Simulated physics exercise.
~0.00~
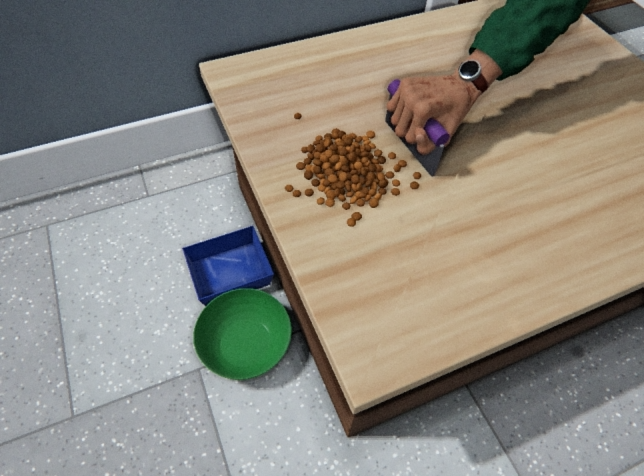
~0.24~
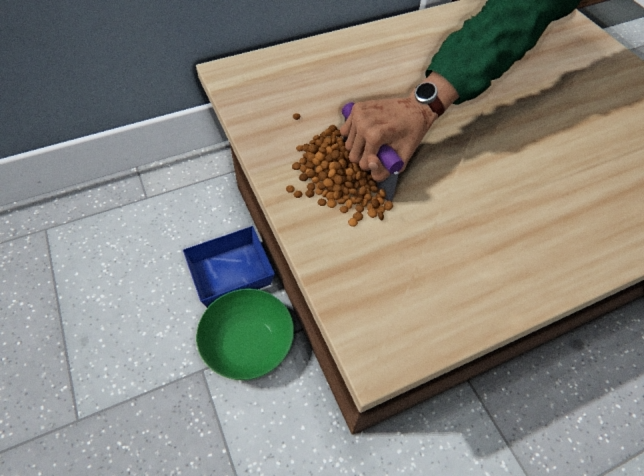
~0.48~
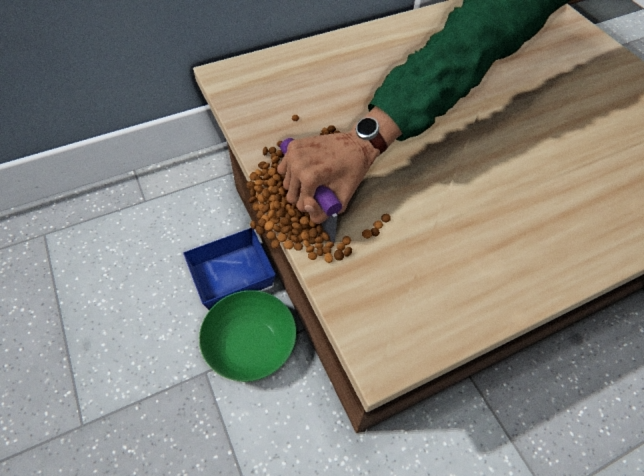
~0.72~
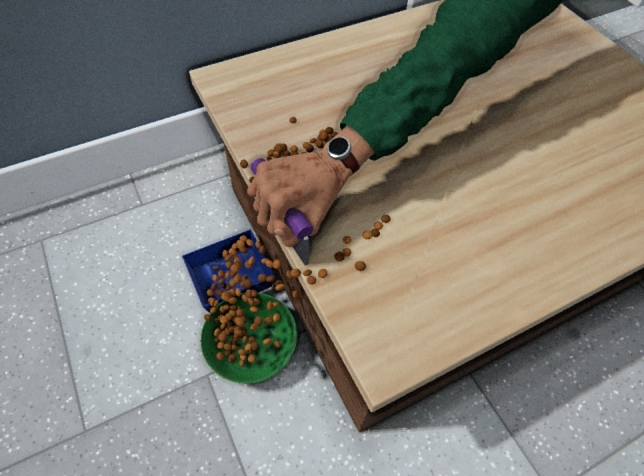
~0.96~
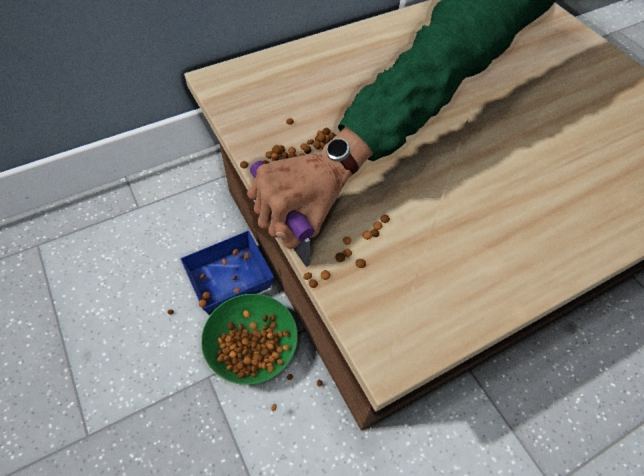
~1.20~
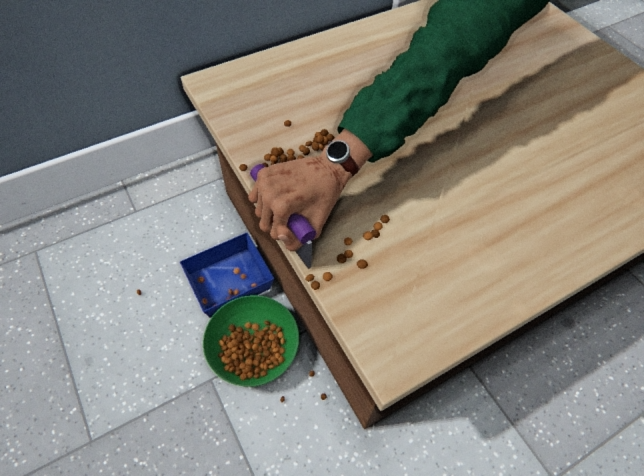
On a low wooden platform, a hand scrapes spilt kibble left over the edge, most landing in a green bowl, some left behind.
